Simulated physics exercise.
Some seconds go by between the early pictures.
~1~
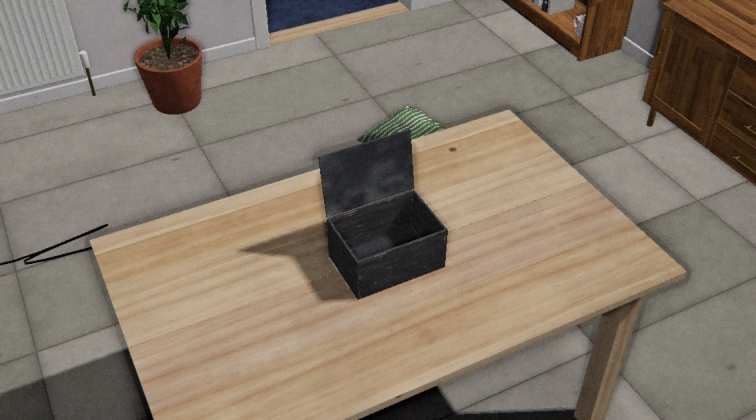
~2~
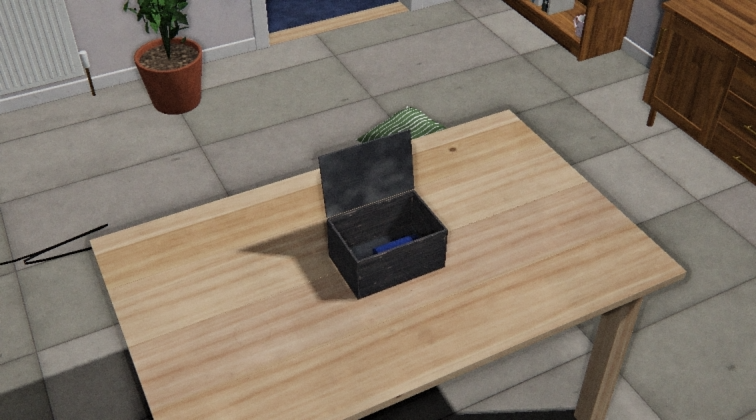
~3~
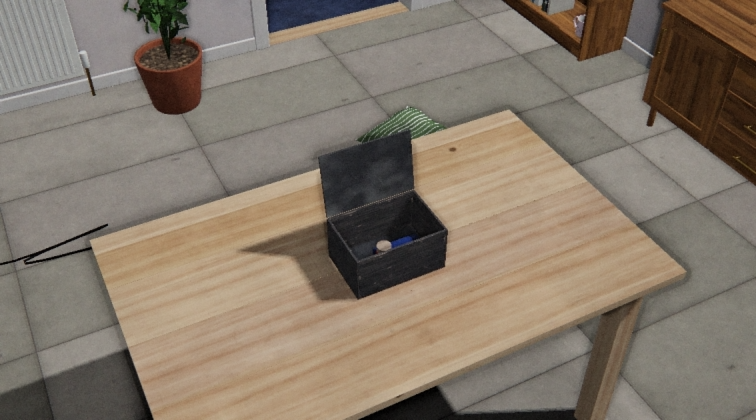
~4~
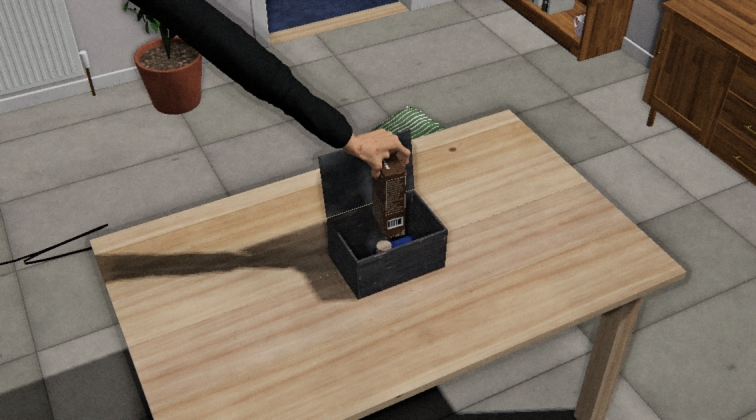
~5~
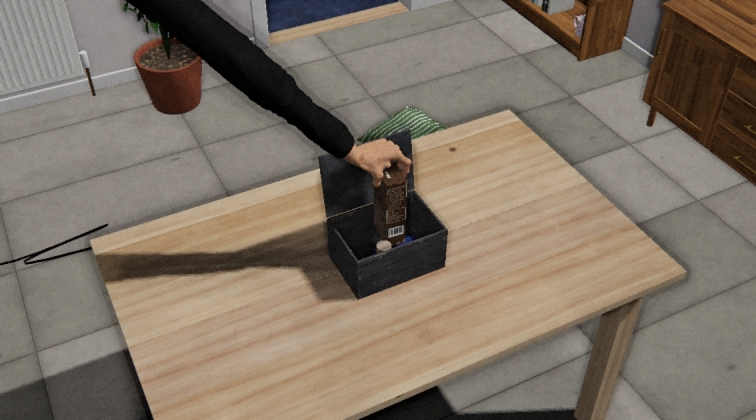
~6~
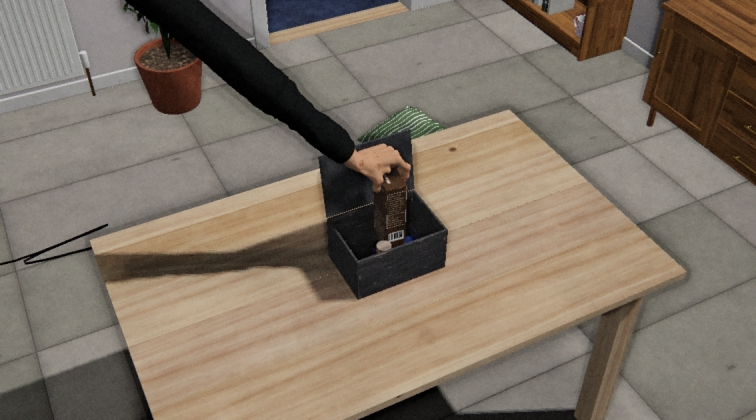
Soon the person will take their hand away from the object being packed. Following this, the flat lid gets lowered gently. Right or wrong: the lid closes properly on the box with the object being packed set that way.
Wrong.
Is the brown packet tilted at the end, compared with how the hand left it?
Observation: It tilts over.
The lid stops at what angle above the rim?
It stays some 80° above the rim.
Then, 0.20 s later than the last frame, brown packet tilted by 9° near (389, 210).
Then, 0.30 s later than the last frame, brown packet tilted by 20° near (390, 211); blue shaker moved a little.
Then, 1.20 s later than the last frame, lid starting down; brown packet tilted by 22° near (390, 212); blue shaker moved a little.
Then, 2.40 s later than the last frame, lid 80° above the rim; brown packet tilted by 22° near (390, 212); blue shaker moved a little.
When it is over, lid 80° above the rim; left askew, brown packet; the other 2 as before. End places, in pixels of the last picture, brown packet near (390, 212).
